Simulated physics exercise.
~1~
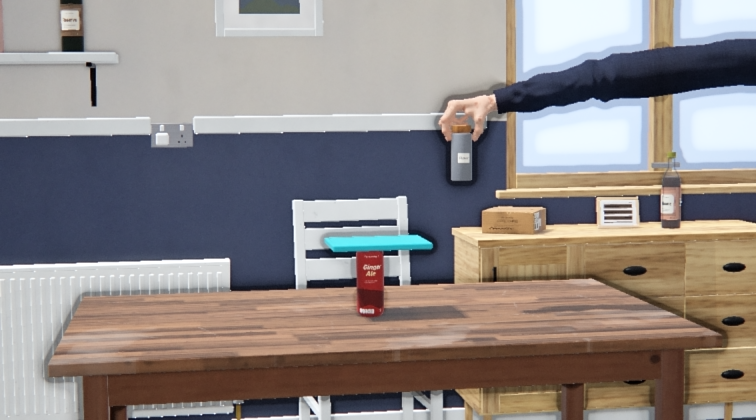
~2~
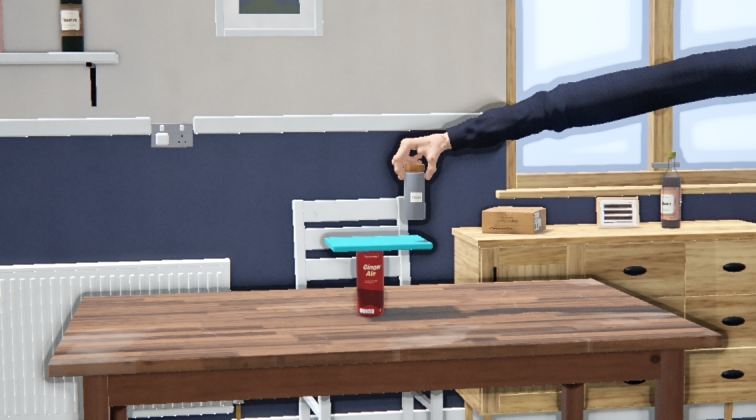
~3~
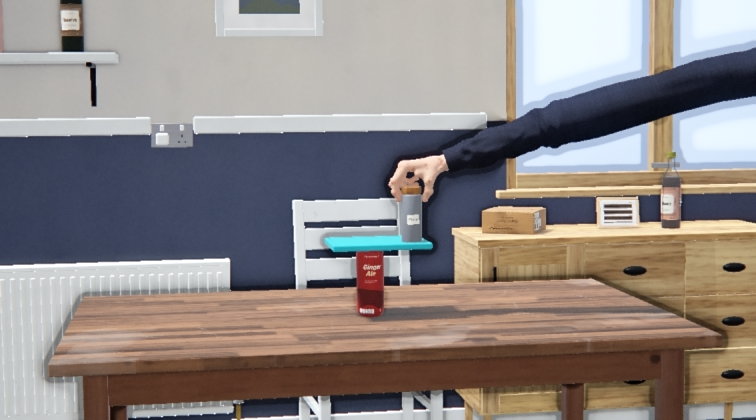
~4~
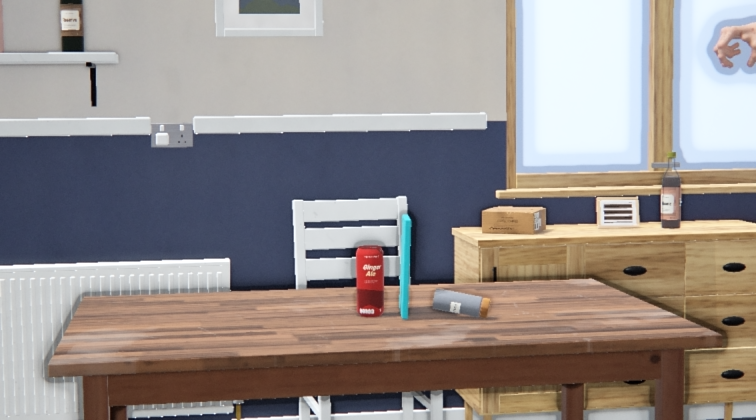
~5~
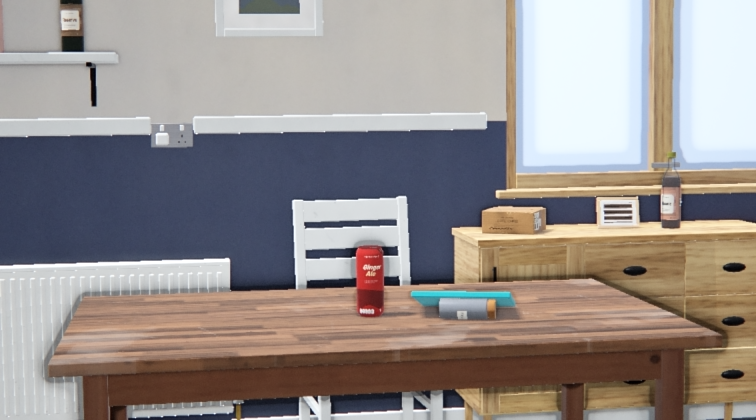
To begin with, a turquoise lid lies flat across the top of a red can on a wooden table, while a hand holds a grey shaker up to the right. The arm carries the shaker left and down, then lowers it upright onto the right end of the lid. Once the hand lets go and draws back, the stack loses its balance. The lid tips up on its edge beside the can, and the shaker lands on its side on the table. Finally, the lid topples over to the right by the fallen shaker, while the can still stands.
